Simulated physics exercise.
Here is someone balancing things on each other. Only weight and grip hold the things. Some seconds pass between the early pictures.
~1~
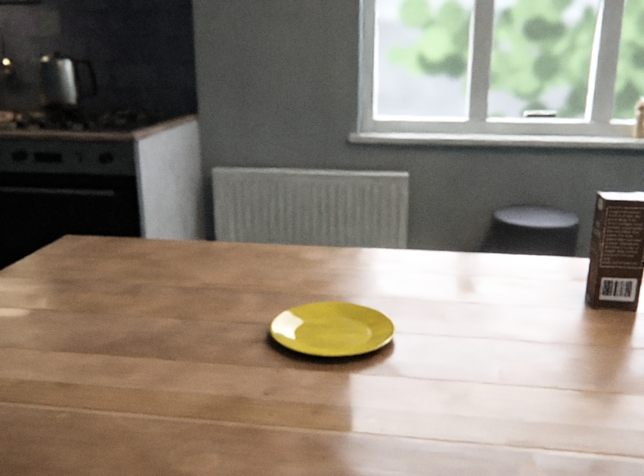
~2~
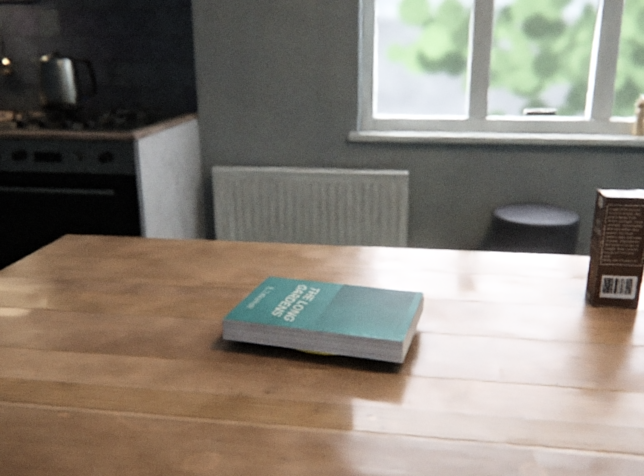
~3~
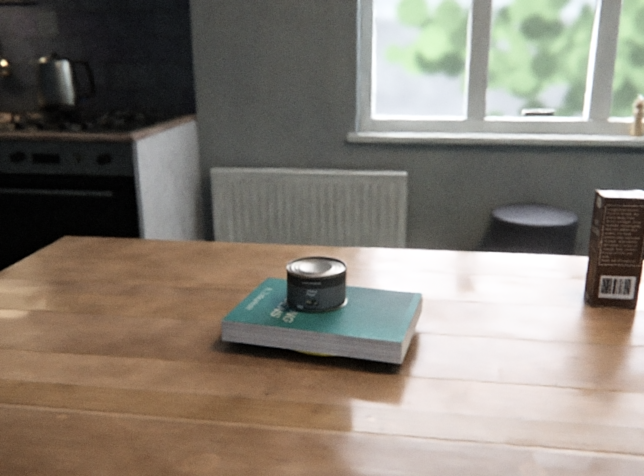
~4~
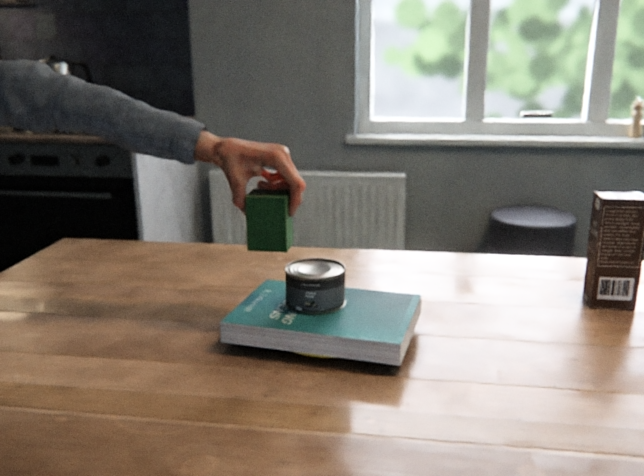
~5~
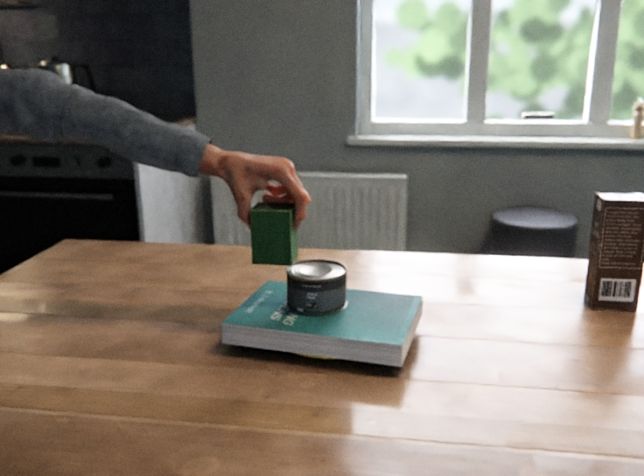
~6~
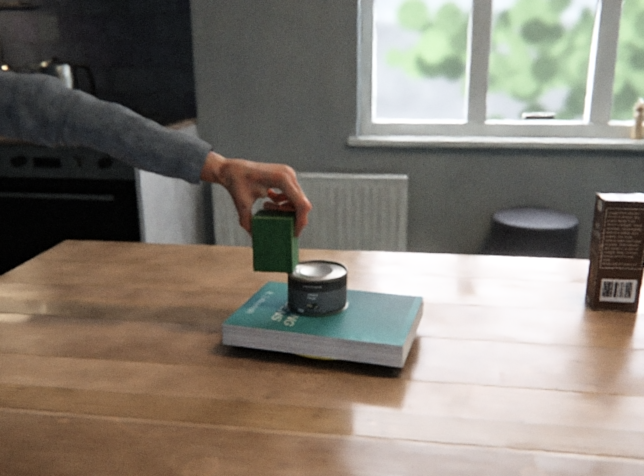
A hand lowers a green block onto a grey tub's left edge, still gripping it.
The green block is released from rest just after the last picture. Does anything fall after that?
It comes apart.
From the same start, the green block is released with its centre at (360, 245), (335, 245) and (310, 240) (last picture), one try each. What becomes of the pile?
First try: It gives way; second try: It holds; third try: It stays up.
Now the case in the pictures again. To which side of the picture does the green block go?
To the left.
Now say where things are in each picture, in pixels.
The last thing is not in view yet; yellow plate (333, 331), in the first picture.
The last thing is not in view yet, in the second picture.
The last thing is not in view yet, in the third picture.
On its way; green block (270, 220); grey tub (315, 286), in the fourth picture.
On its way; green block (275, 233), in the fifth picture.
Set down, still held; green block (276, 241); grey tub (317, 288), in the sixth picture.
Then, 0.40 s past the last view, green block now fallen.
Then, 0.60 s past the last view, things are still on the move.
Then, 1.00 s past the last view, as before.
Finally, fallen, green block; the other 4 still in place. Final places as the last picture's camera would see them, green block near (76, 304). The pile gives way.
